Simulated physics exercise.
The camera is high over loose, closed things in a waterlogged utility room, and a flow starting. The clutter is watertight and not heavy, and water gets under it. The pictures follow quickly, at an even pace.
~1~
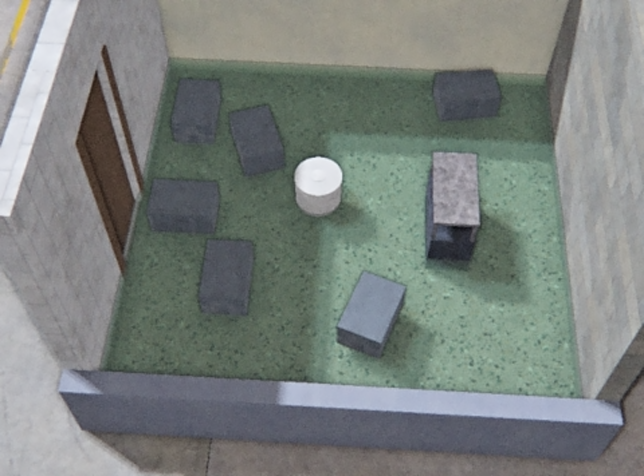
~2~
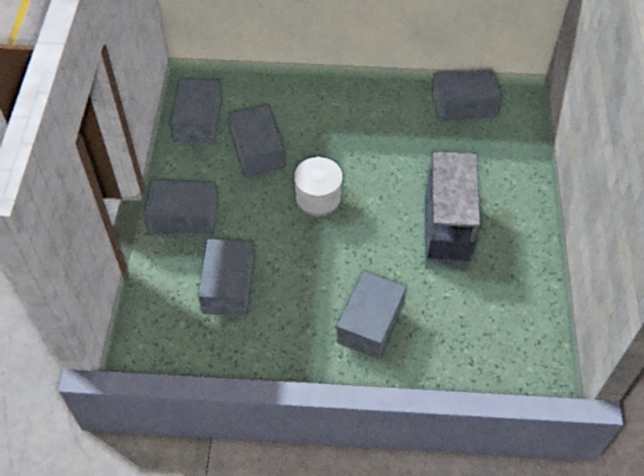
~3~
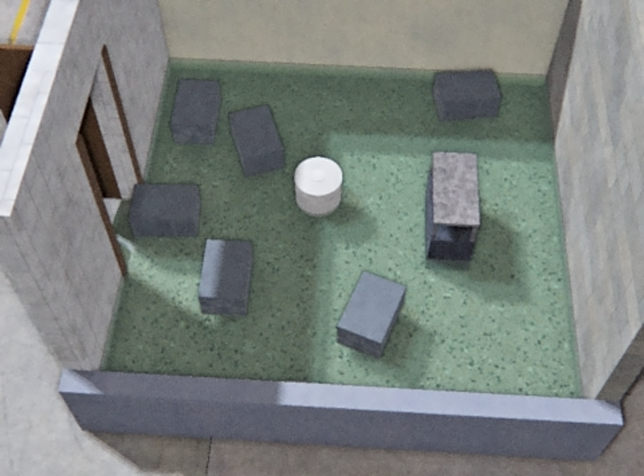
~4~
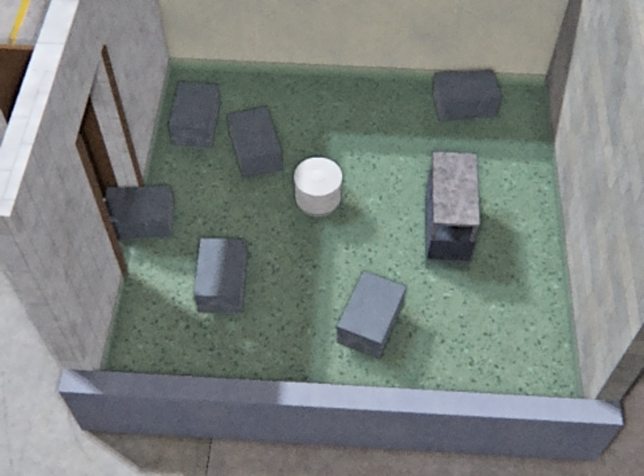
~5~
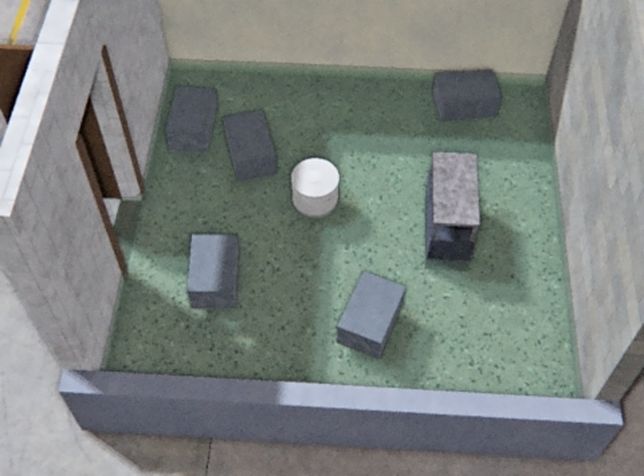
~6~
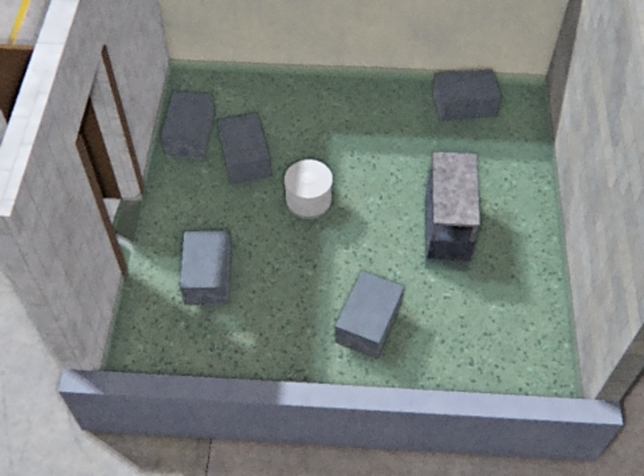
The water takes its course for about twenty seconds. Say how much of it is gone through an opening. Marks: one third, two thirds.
Share: Two thirds or more.
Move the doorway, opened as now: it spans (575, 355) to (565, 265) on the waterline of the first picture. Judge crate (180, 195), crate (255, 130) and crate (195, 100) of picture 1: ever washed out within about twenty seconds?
One after the other: Stays, no, still in.
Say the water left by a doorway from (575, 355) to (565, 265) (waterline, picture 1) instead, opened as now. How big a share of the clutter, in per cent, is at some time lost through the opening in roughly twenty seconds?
Roughly 30 per cent.
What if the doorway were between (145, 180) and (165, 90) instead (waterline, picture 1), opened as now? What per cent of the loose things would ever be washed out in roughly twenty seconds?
Near 70 in a hundred.
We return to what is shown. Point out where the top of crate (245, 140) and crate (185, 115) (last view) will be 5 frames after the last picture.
Roughly at (213, 150) and (169, 136).
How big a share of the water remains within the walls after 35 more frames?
I make it 62 per cent.
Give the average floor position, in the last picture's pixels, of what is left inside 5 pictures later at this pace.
Close to (271, 209).
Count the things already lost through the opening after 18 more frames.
It comes to 3.
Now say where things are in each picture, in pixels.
A crate at (226, 269) floats; a crate at (195, 102) floats; 0 of 7 have shifted, in the first picture.
A crate at (226, 269) floats; a crate at (195, 102), afloat; 0 of 7 have shifted, in the second picture.
A crate at (225, 269), afloat; a crate at (195, 102) floats; 1 of 7 have shifted, in the third picture.
A crate at (220, 267), afloat, close to its start; a crate at (193, 105) floats, close to its start; 2 of 7 have shifted, in the fourth picture.
A crate at (212, 262), afloat, close to its start; a crate at (190, 110) floats, close to its start; 4 of 7 have shifted, in the fifth picture.
A crate at (205, 259) floats, close to its start; a crate at (187, 115) floats, close to its start; 5 of 7 have shifted, in the sixth picture.
A moment on, 1 of 7 are out; 6 afloat.
Next, 3 of 7 are out; 4 afloat.
Later, 4 of 7 are out; 3 afloat.
In the end, 5 of 7 are out; 2 afloat.
